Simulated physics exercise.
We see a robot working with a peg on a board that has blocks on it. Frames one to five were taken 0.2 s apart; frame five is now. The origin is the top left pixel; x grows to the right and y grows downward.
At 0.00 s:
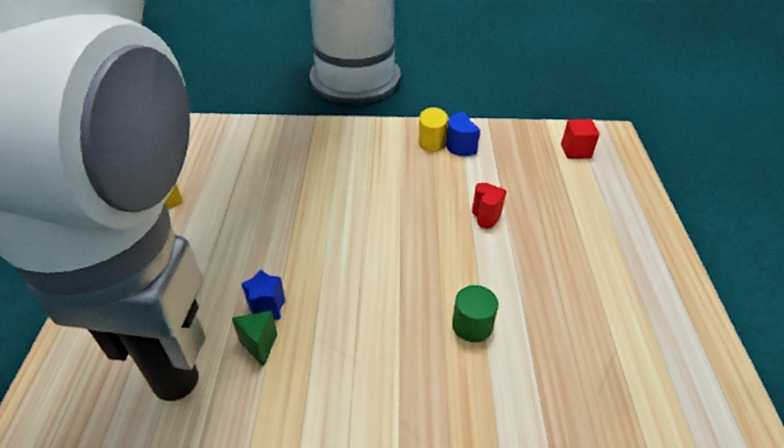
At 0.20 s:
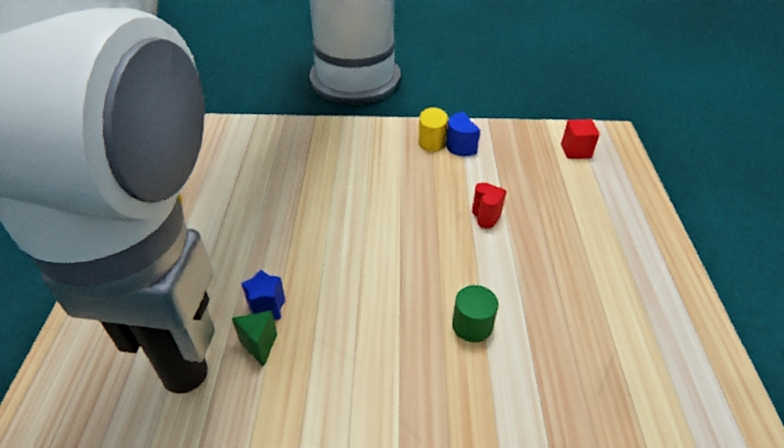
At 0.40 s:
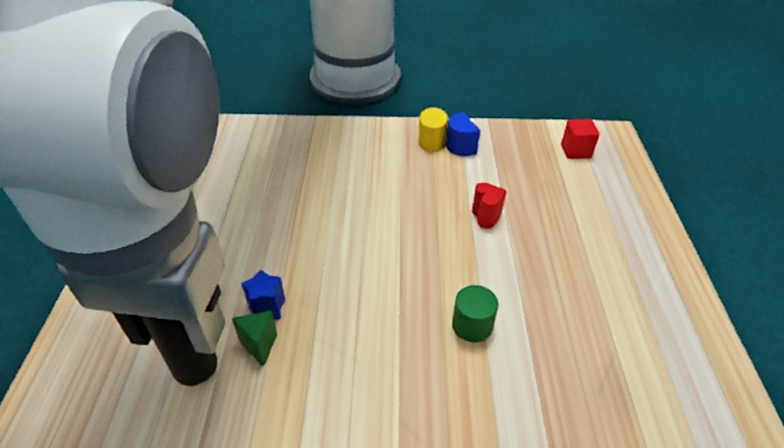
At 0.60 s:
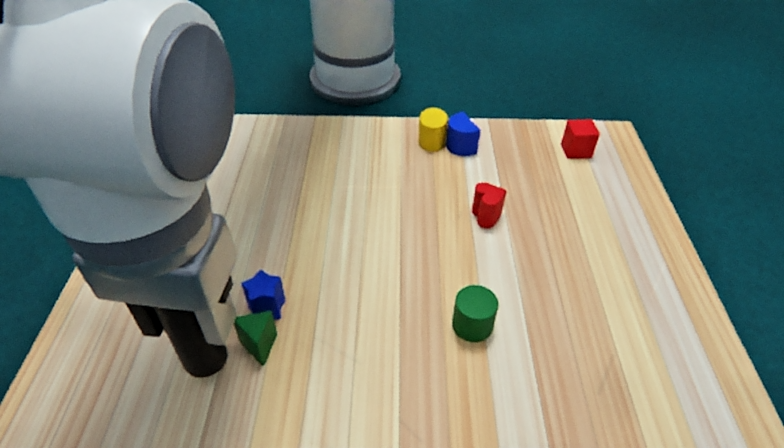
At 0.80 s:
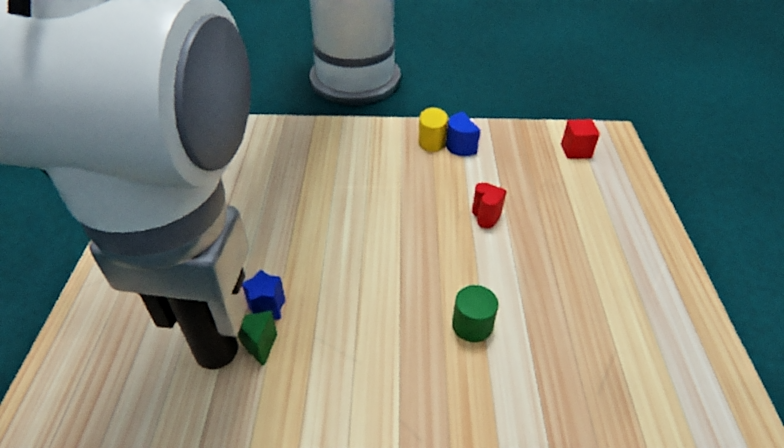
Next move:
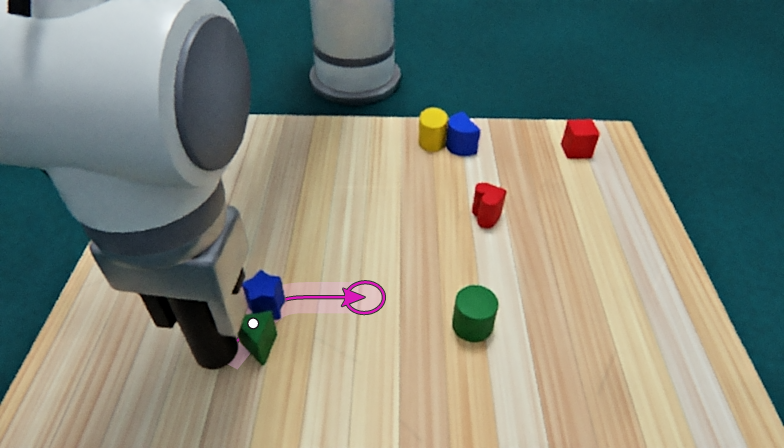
A robot arm slid its dark peg slowly to the right and slightly away across a wooden board, drawing close to a green triangular block beside a blue star, while all the blocks stayed still.
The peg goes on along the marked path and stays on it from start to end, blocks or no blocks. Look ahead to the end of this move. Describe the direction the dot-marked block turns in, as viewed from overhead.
Clockwise, from overhead.
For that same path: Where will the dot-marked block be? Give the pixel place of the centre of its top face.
At roughly (276, 310).
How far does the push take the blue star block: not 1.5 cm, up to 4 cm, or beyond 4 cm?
Displacement: Past 4 cm.
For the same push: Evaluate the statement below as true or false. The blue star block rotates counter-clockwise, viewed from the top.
True - the claim holds.
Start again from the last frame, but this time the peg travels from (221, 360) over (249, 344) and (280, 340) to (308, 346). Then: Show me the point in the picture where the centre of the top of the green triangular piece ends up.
The spot you're after is about (334, 308) in the image.
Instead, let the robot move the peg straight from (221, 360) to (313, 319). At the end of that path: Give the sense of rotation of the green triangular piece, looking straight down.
Verdict: Clockwise.
Drawn move, from (221, 360) through (259, 316) and (310, 297) to (365, 297); the dot is on the green triangular piece.
On the path given first. One third of the way, peg at (256, 305); green triangular piece at (274, 310), turned 70° clockwise; blue star block at (278, 270), turned 25° anticlockwise.
Two thirds of the way, peg at (310, 287); green triangular piece at (276, 310), turned 85° clockwise; blue star block at (312, 248), turned 60° anticlockwise.
At the end, peg at (364, 287); green triangular piece at (276, 310), turned 85° clockwise; blue star block at (314, 247), turned 70° anticlockwise.
